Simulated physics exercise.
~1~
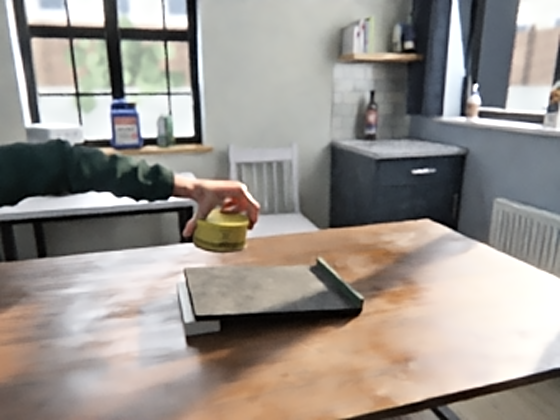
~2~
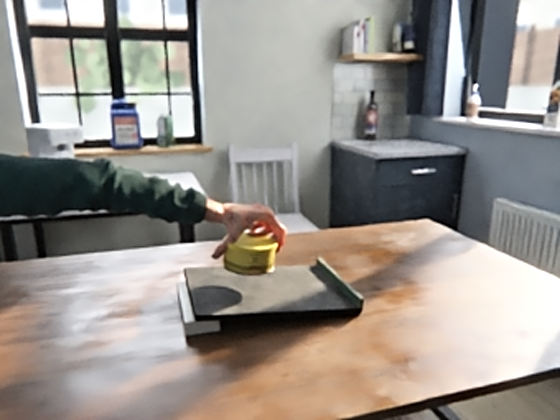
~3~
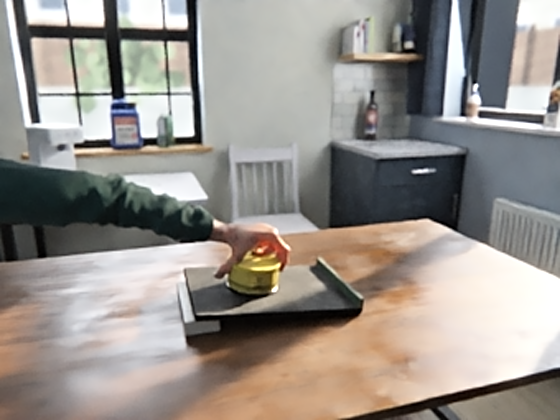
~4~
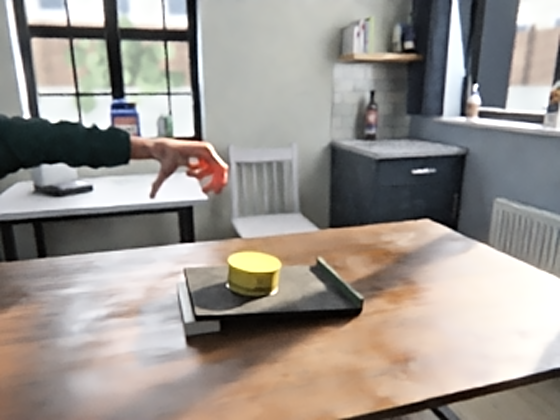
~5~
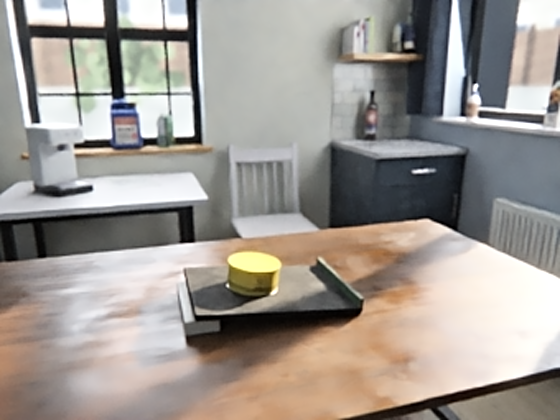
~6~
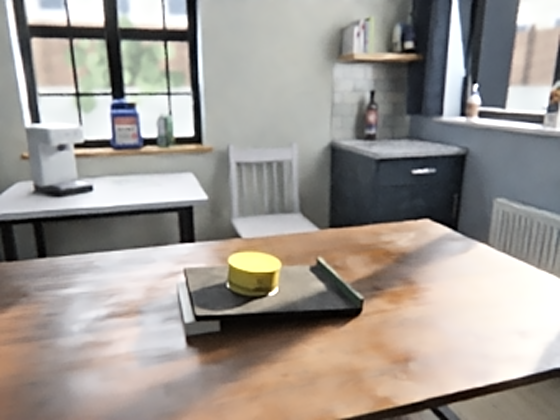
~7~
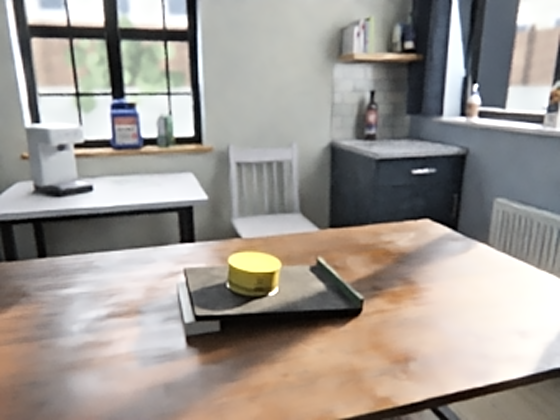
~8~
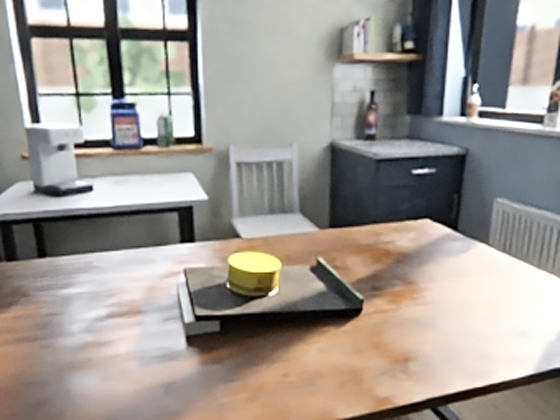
At the start, a hand in a dark green sleeve reaches in from the left, holding a yellow tub above a dark board propped up on a wooden table in a bright kitchen. The hand carries the tub to the right and down toward the board, then lowers it onto the surface. Next, the fingers let go, and the hand draws back up and to the left until it is out of view. The tub stays exactly where it was placed. At the end, the yellow tub rests still on the board, which has not moved either.
